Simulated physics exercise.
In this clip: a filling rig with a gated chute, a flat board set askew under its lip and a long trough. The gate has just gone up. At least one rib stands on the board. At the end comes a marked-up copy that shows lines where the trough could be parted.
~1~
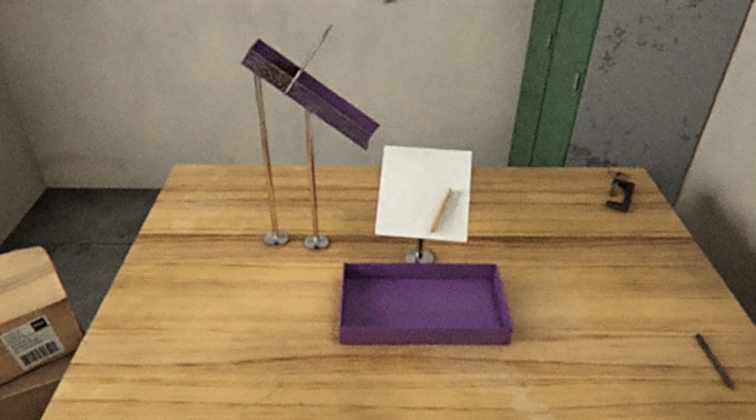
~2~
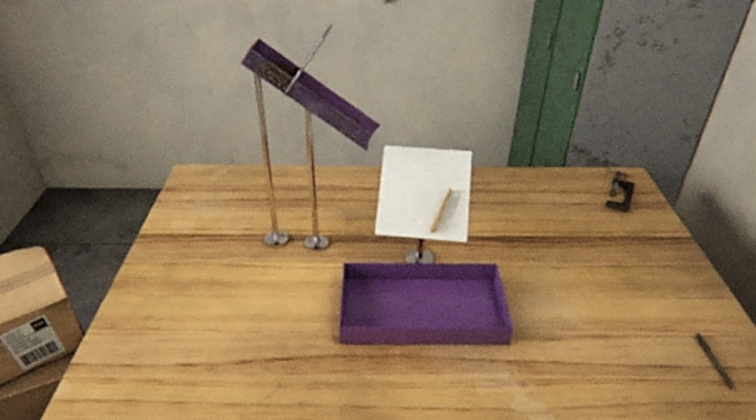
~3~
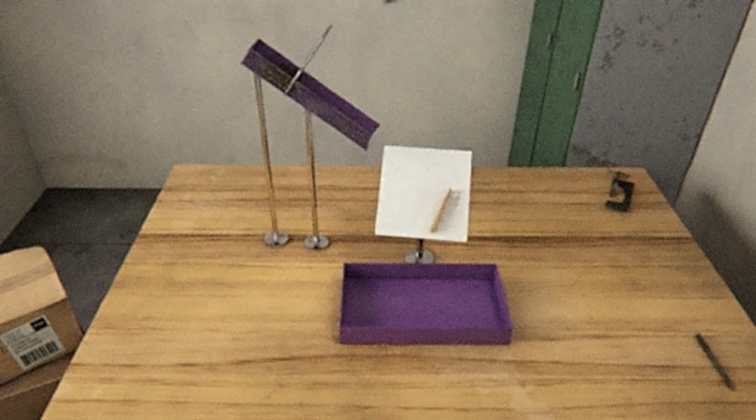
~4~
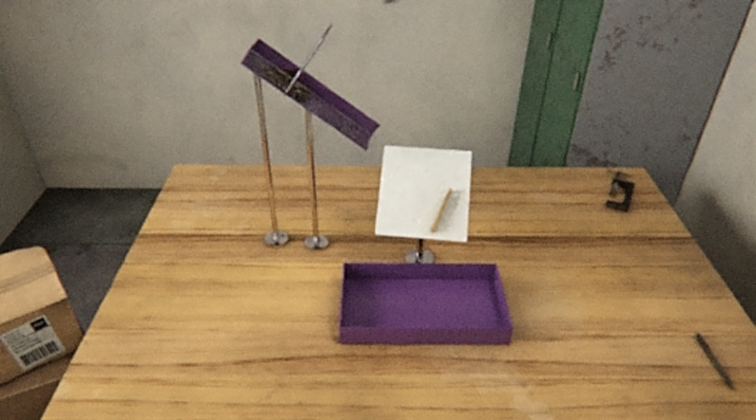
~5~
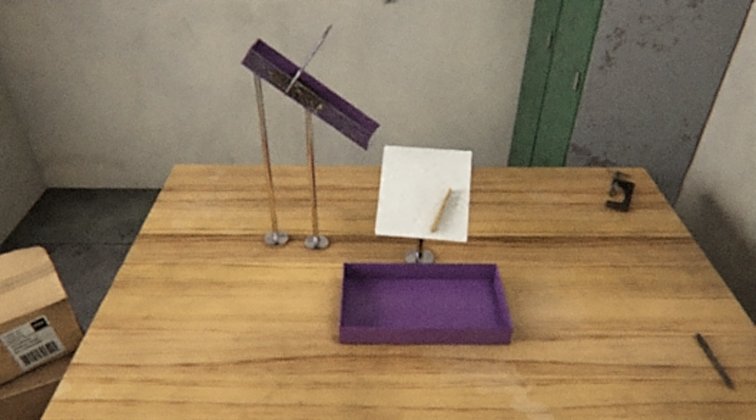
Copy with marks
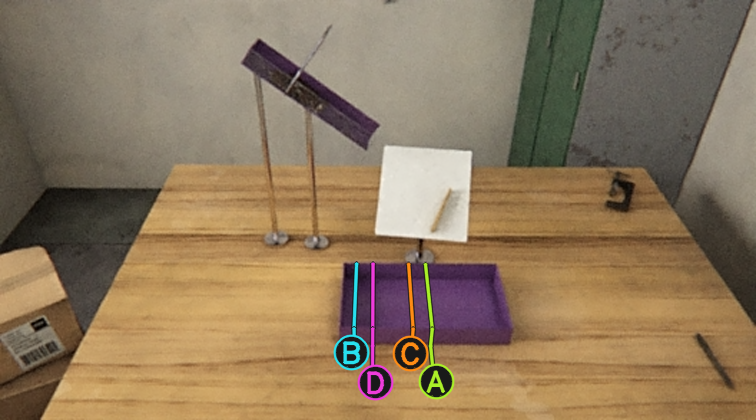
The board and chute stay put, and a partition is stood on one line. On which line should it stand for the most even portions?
The answer is line C.
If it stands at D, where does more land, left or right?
More lands on the right.
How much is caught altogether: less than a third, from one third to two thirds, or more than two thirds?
It is more than two thirds.
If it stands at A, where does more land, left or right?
More lands on the left.
On the marked copy, line A crosses the front rim at (432, 328); line B crosses the front rim at (354, 327); line C crosses the front rim at (413, 328); line D crosses the front rim at (372, 327).
With A, of what is caught, almost all on the left of the divider, about a tenth on the right.
With B, of what is caught, not one piece on the left of the divider, every piece on the right.
With C, of what is caught, roughly half on the left of the divider, roughly half on the right.
With D, of what is caught, not one piece on the left of the divider, every piece on the right.
